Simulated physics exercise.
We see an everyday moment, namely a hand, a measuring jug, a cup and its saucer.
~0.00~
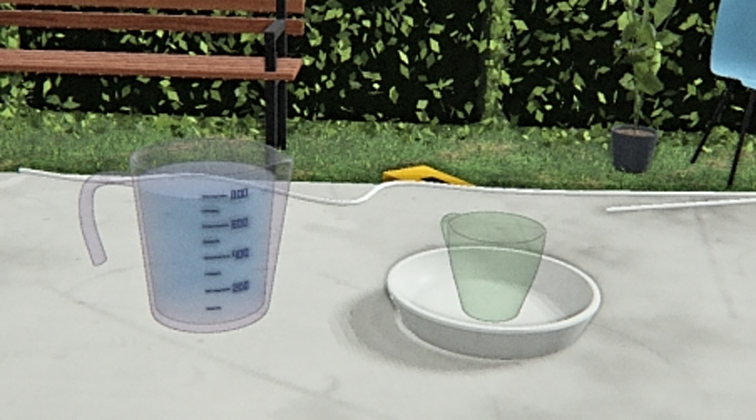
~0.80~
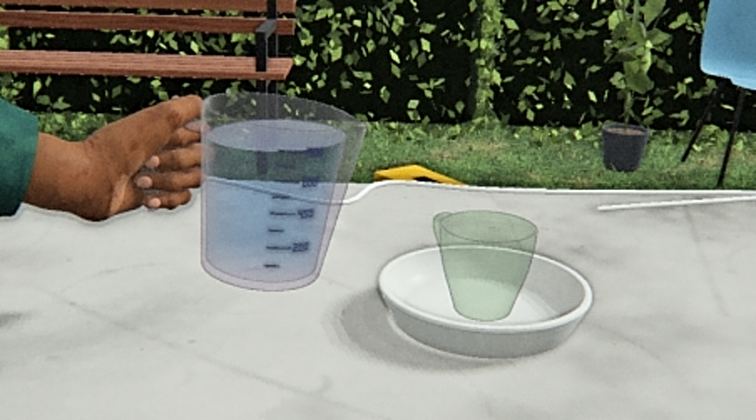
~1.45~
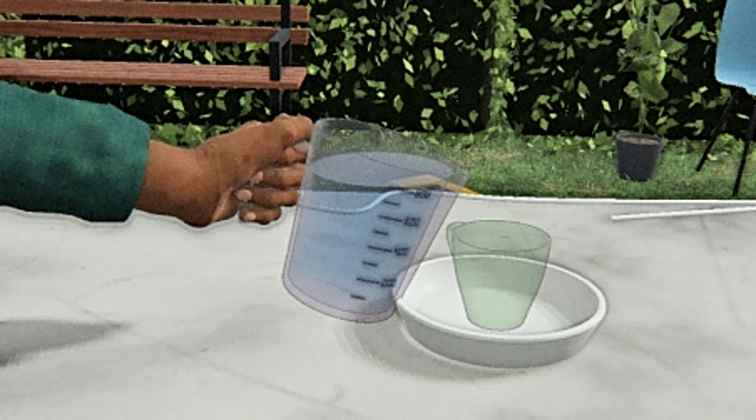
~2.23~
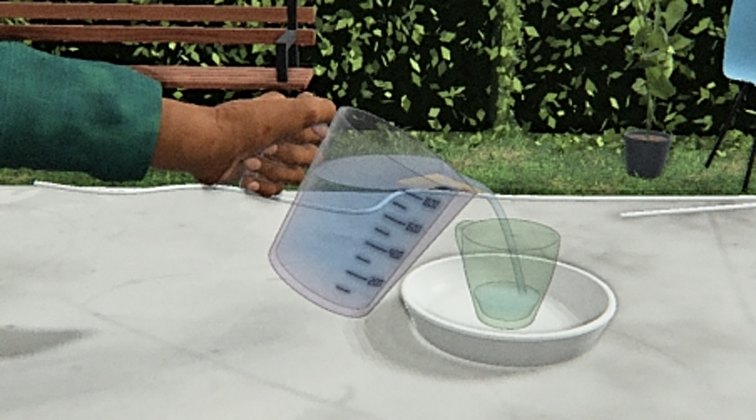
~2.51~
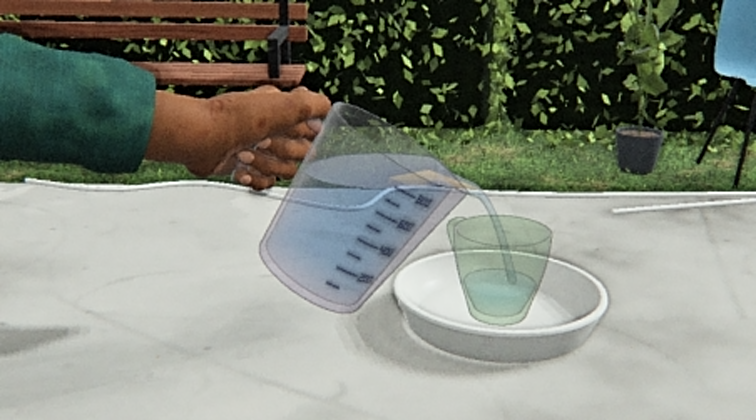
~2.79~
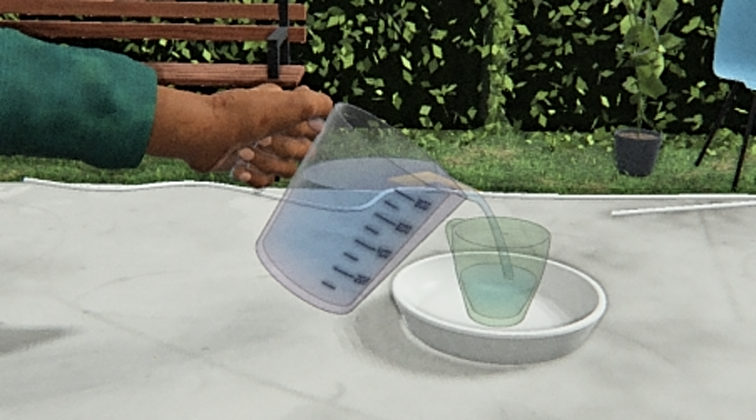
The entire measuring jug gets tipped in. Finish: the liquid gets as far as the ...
It gets as far as the table.
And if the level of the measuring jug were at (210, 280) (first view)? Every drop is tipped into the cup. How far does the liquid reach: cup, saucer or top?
Result: No overflow.
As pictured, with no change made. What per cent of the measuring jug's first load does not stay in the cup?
Some 75 in a hundred.
Around 8.3 s, the cup is full to the brim; the saucer is wet, with room to spare.
Around 12.5 s, the cup is full to the brim; the saucer is full and running over.
Around 16.0 s, the cup is full to the brim; the saucer is full and running over.
